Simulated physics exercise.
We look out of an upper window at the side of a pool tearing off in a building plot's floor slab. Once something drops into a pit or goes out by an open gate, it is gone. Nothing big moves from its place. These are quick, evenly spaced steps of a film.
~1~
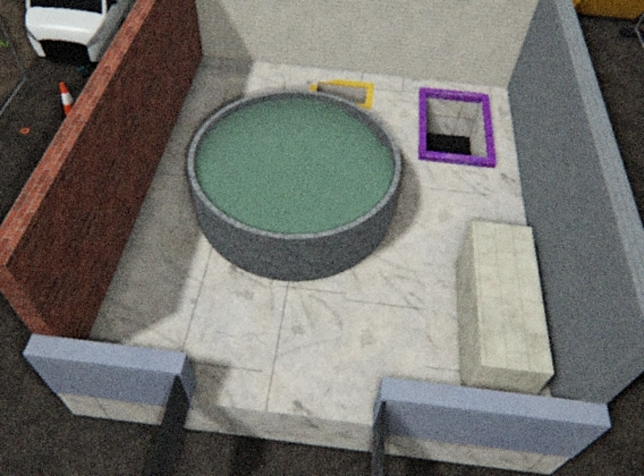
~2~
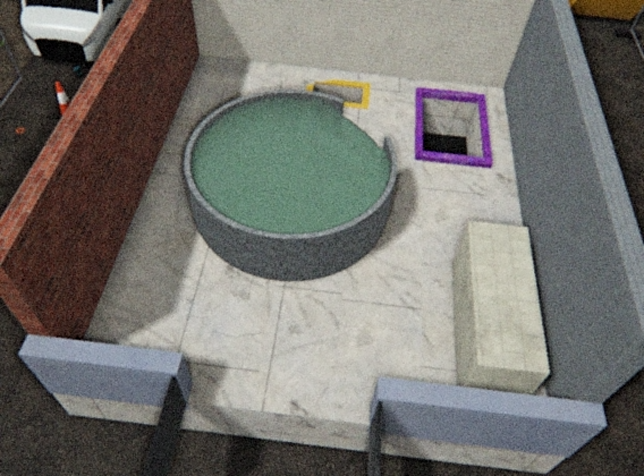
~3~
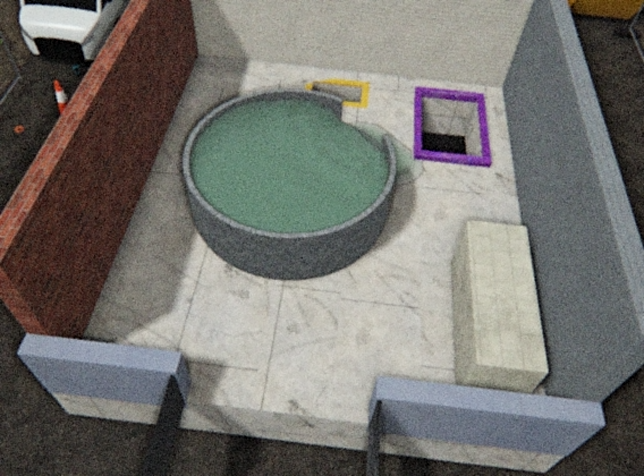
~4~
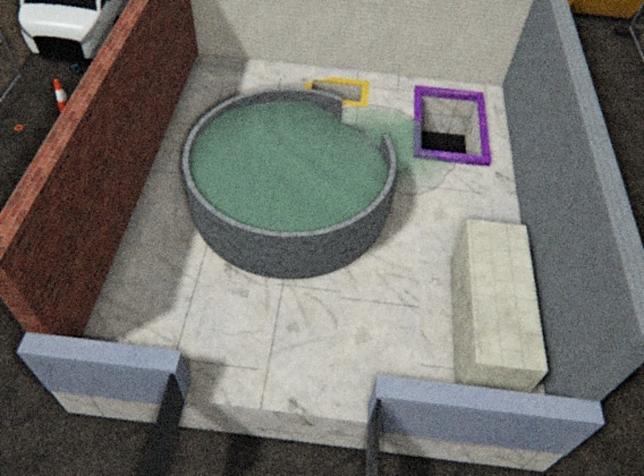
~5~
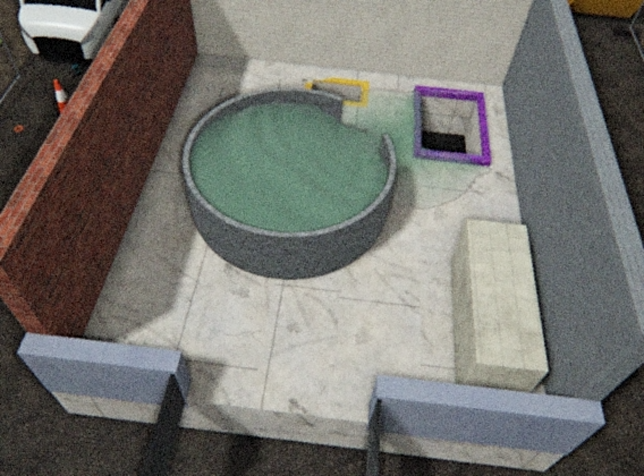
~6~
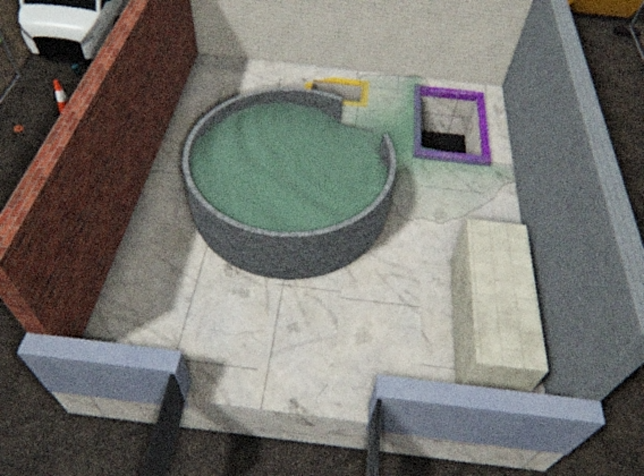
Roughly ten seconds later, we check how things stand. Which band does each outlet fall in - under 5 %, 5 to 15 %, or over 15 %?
Bands: The gate is in the under 5 % band; the purple pit is in the over 15 % band; the yellow pit is in the 5 to 15 % band.
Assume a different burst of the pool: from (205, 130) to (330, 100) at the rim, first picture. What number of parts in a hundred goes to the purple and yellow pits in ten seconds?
The purple pit gets 4 per cent and the yellow pit 40 per cent.
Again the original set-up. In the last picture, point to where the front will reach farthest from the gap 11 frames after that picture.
Point: (537, 366) in the last picture's pixels.
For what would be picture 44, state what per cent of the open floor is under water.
About 75 in a hundred.
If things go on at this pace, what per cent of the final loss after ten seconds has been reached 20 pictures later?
I'd put it at 55 per cent.
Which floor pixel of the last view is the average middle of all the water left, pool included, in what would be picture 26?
I reckon somewhere around (331, 183).
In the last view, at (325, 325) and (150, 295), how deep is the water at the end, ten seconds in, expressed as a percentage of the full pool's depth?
I reckon it's around 4 and then 8 in a hundred.
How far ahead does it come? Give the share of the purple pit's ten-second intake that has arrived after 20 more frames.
Estimated share: About 65 %.
A moment on, water covers 20 % of the floor; the gate 0 %, the purple pit 7 %, the yellow pit 1 %.
Next, water covers 30 % of the floor; the gate 0 %, the purple pit 13 %, the yellow pit 2 %.
Then, water covers 45 % of the floor; the gate 0 %, the purple pit 22 %, the yellow pit 4 %.
Later, water covers 75 % of the floor; the gate 0 %, the purple pit 30 %, the yellow pit 8 %.
In the end, water covers 90 % of the floor; the gate 3 %, the purple pit 34 %, the yellow pit 12 %.
